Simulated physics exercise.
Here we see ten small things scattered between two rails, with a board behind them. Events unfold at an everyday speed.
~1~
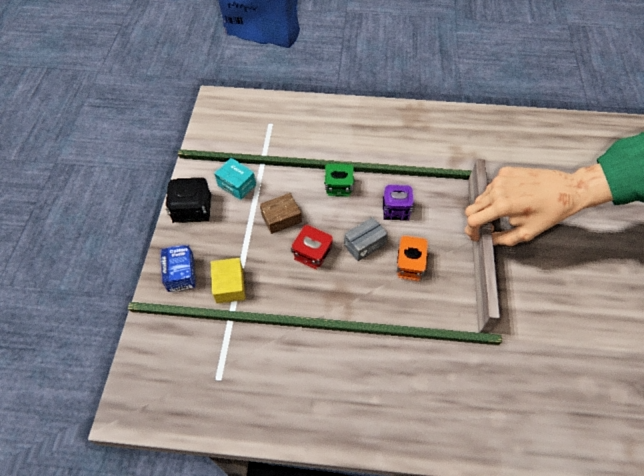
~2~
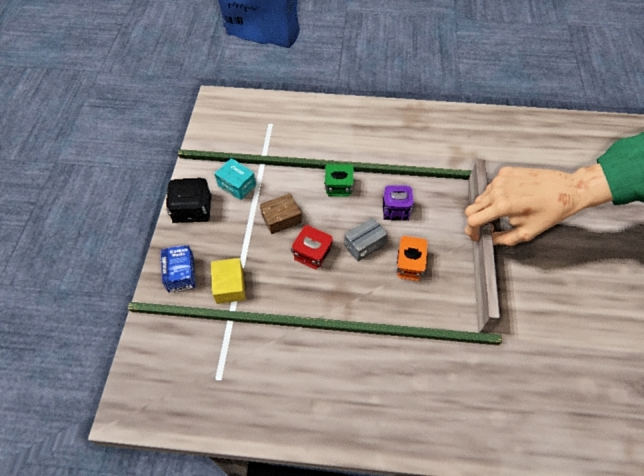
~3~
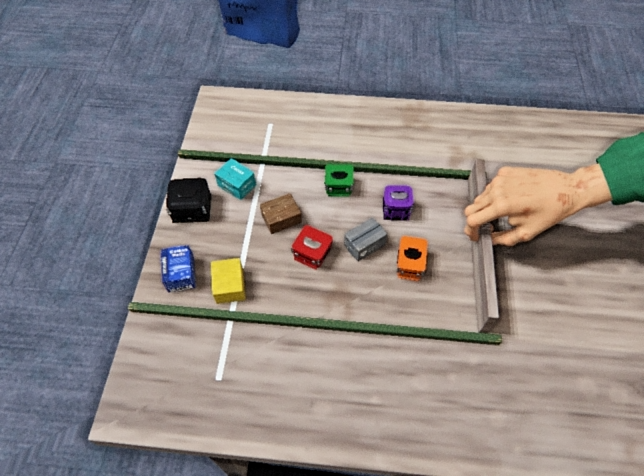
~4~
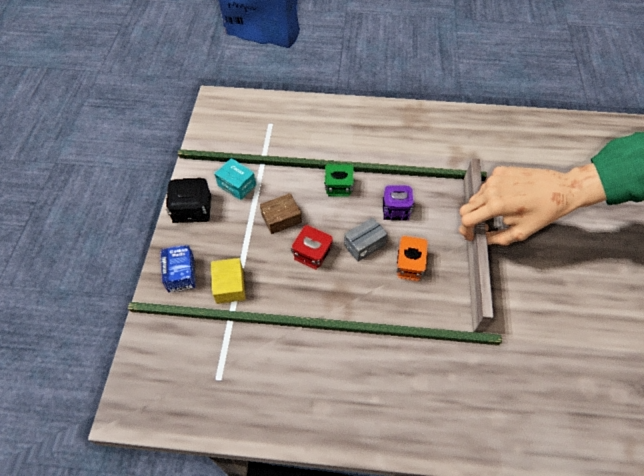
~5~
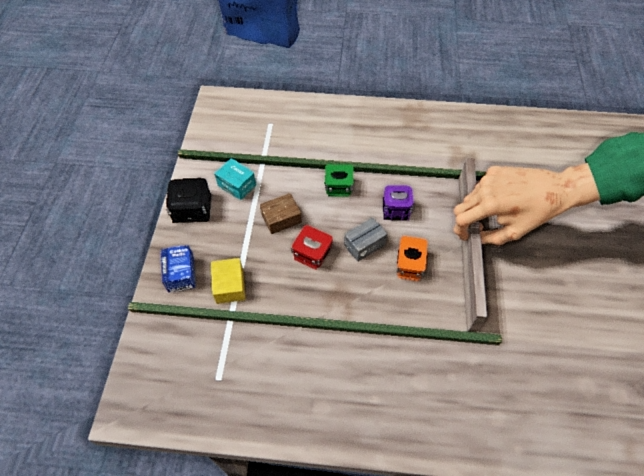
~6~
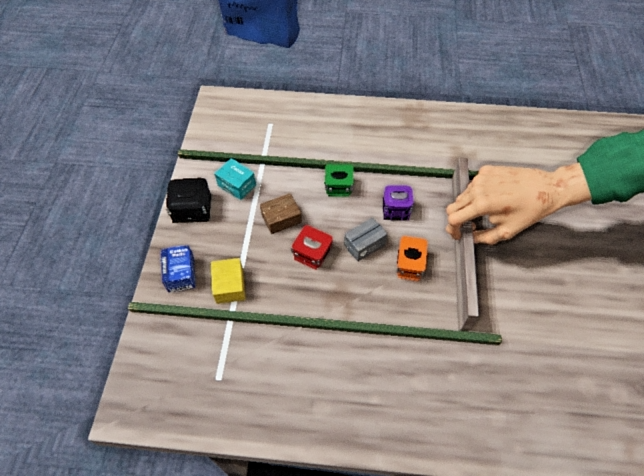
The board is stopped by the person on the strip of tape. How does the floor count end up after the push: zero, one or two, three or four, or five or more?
Most likely nothing will tumble off the end.
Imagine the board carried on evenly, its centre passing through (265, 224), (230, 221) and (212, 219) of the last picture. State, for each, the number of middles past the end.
By position: 0 / 1 / 1.
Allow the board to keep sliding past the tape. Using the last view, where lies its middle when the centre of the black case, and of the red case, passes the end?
The black case gives roughly (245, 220), the red case roughly (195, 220).
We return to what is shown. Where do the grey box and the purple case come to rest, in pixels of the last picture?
The grey box stops around (234, 214); the purple case around (241, 192).
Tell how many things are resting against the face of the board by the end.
That comes to 5.
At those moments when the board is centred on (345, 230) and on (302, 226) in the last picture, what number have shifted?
First 5, then 6.
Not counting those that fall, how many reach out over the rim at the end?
The count would be 1.
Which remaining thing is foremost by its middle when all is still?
I reckon it's the black case.
Soon after, none off yet; black case at rest near (189, 200); blue box at rest near (178, 269); turquoise box at rest near (236, 179).
In the end, the number that fall off is zero.
